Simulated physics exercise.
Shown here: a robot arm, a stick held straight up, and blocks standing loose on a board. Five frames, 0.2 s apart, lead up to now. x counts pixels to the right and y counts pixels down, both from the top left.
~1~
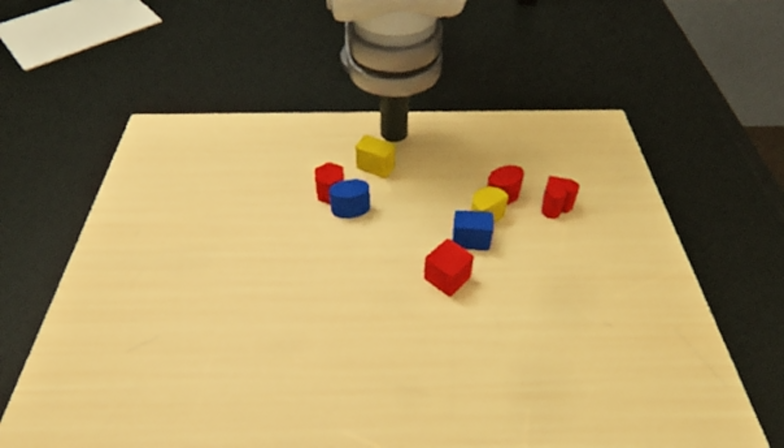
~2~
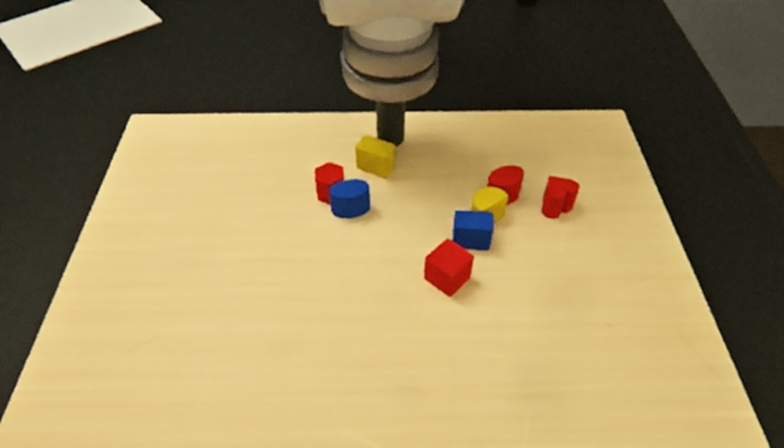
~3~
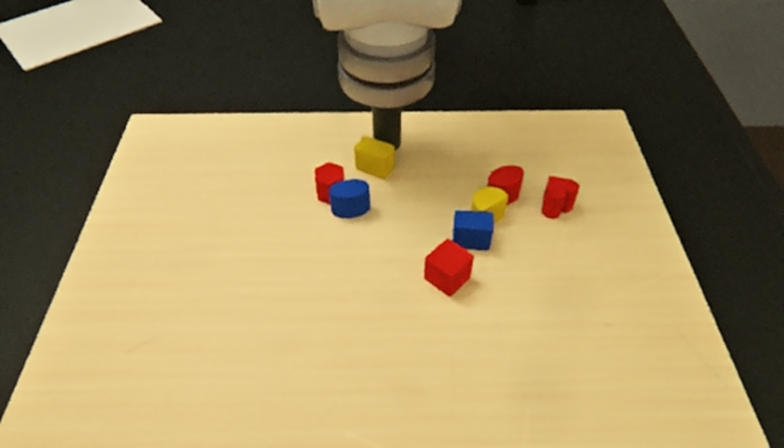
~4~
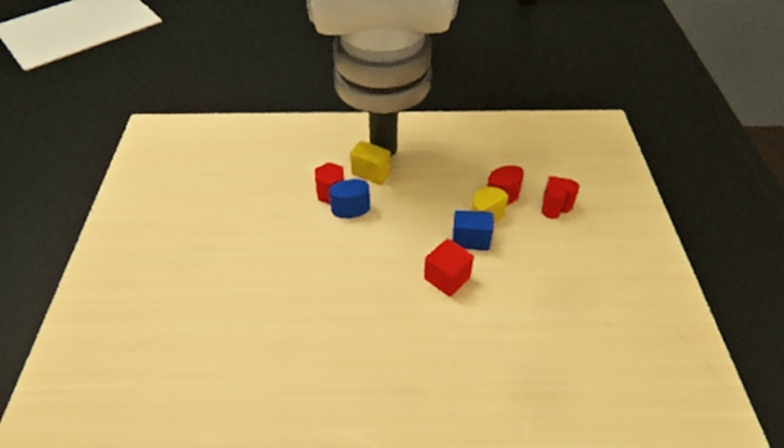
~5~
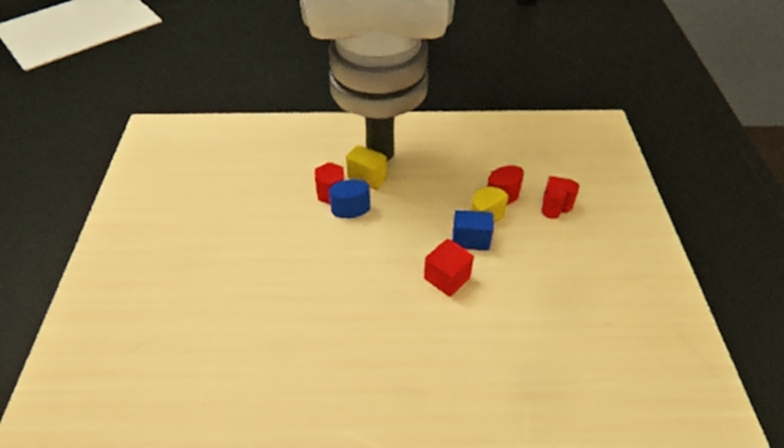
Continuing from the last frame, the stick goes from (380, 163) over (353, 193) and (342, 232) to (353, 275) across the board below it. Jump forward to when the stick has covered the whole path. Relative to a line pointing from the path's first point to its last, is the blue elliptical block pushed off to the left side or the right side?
Side: Right.
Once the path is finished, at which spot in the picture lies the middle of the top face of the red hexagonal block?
About (304, 191).
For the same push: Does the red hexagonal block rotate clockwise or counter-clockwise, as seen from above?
It goes round the way clock hands do.
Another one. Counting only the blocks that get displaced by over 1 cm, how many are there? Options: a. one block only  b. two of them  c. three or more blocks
I'll go with c - three or more blocks.
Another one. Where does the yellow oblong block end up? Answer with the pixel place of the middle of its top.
Located at (322, 265).
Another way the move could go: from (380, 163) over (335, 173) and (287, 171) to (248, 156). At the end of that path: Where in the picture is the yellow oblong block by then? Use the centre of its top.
It sits at (347, 168).
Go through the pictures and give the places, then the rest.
The first picture shows stick tip (394, 134); block tops, red hexagonal block (329, 172); blue elliptical block (349, 188); yellow oblong block (375, 146); red square block (450, 257).
The second picture shows stick (391, 139); blocks unchanged.
The third picture shows stick (387, 144); blocks unchanged.
The fourth picture shows stick (384, 149); yellow oblong block (370, 151).
The fifth picture shows stick (380, 153); red hexagonal block (329, 172); blue elliptical block (349, 188); yellow oblong block (366, 156); red square block (450, 257).
What follows on the original path. One third of the way, stick (352, 184); red hexagonal block (305, 190), turned 75° clockwise; blue elliptical block (336, 209), turned 20° clockwise; yellow oblong block (340, 191), turned 20° anticlockwise.
Two thirds of the way, stick (341, 223); red hexagonal block (304, 191), turned 80° clockwise; blue elliptical block (314, 251), turned 35° clockwise; yellow oblong block (326, 231).
At the end, stick (352, 266); red hexagonal block (304, 191), turned 80° clockwise; blue elliptical block (296, 275), turned 75° clockwise; yellow oblong block (322, 265), turned 35° clockwise; red square block in place.
